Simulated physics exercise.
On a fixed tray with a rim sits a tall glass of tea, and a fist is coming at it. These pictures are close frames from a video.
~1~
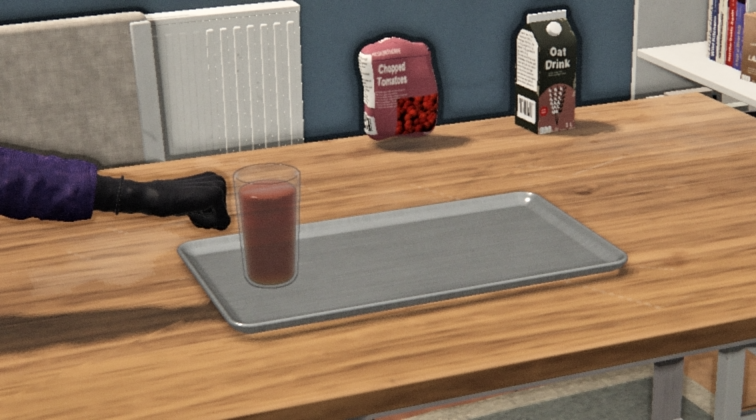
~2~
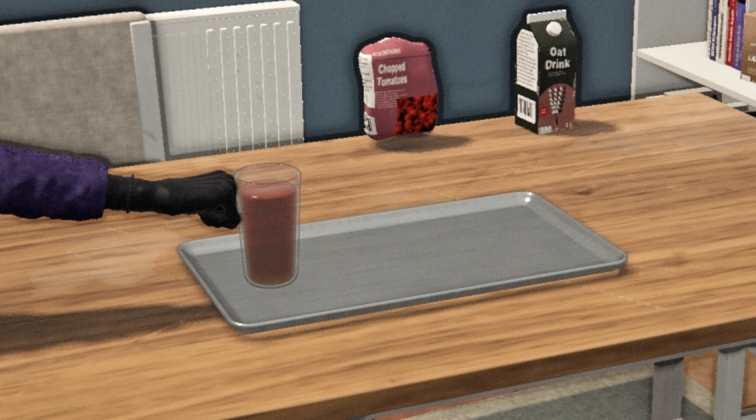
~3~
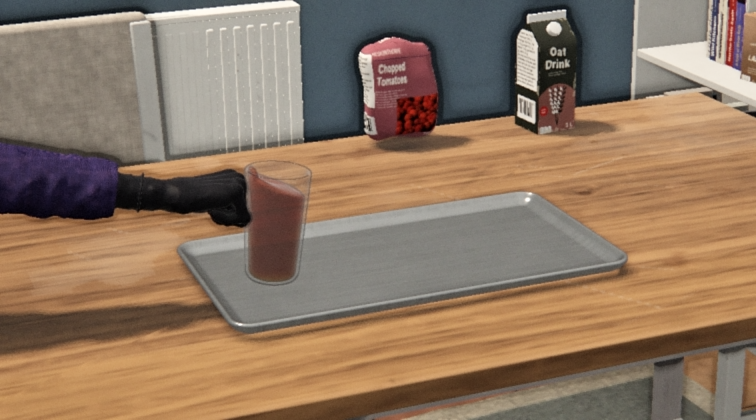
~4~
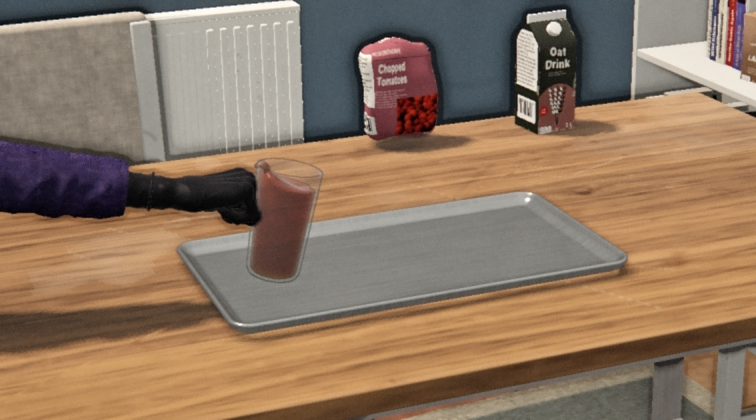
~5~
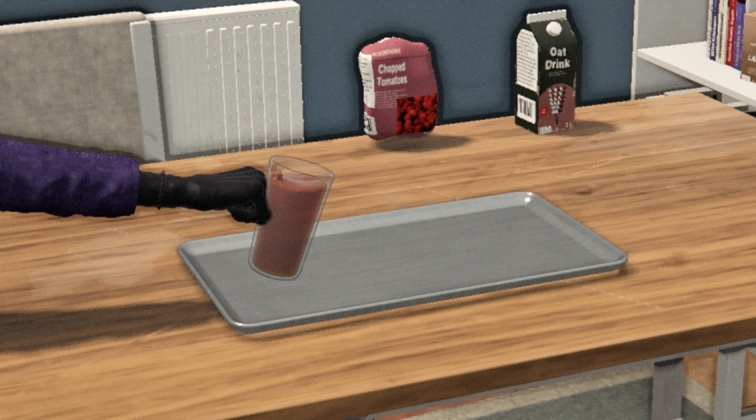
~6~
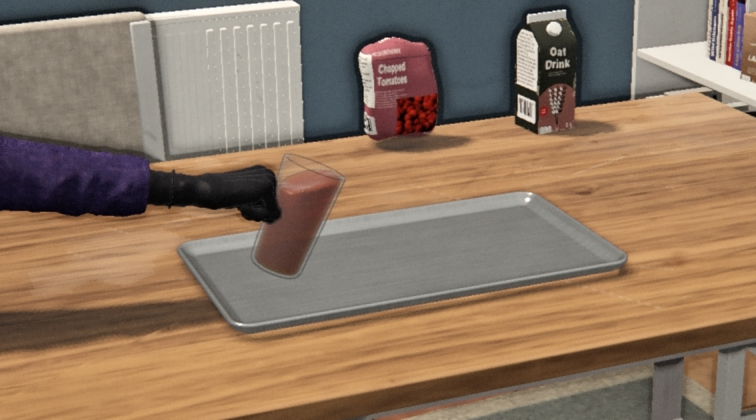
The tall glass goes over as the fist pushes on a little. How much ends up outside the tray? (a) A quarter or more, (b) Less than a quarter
a.
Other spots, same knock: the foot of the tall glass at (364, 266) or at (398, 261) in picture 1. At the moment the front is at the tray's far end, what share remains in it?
65 %, then 75 %, give or take.
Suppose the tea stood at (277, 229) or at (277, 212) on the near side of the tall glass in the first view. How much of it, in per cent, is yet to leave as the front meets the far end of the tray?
45 and 55 per cent.
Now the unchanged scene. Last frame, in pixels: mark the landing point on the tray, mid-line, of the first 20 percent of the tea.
Roughly (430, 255).
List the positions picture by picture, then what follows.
In the first frame, it leans 0°; its right rim is at (297, 171); the tea meets the walls at (238, 191) and (293, 184); the tray's far rim is at (579, 224); the tray is clear ahead.
In the second frame, it leans 0°; its right rim is at (297, 171); the tea meets the walls at (238, 191) and (293, 184).
In the third frame, it leans 6°; its right rim is at (308, 171); the tea meets the walls at (248, 171) and (302, 188).
In the fourth frame, it leans 12°; its right rim is at (319, 172); the tea meets the walls at (259, 163) and (313, 184).
In the fifth frame, it leans 18°; its right rim is at (331, 174); the tea meets the walls at (266, 194) and (324, 178).
In the sixth frame, it leans 25°; its right rim is at (342, 177); the tea meets the walls at (273, 197) and (338, 170).
A moment on, the tall glass is falling and 97 per cent is in the glass, 1 on the tray and 2 above or beyond its rim.
Next, the tall glass lies on its side and 63 per cent is in the glass, 31 on the tray and 6 above or beyond its rim.
Then the tall glass lies on its side and 37 per cent is in the glass, 48 on the tray and 15 above or beyond its rim.
Later the tall glass lies on its side and 21 per cent is in the glass, 41 on the tray and 38 above or beyond its rim.
At rest 56 per cent is held by tray and glass, 44 is off the tray.
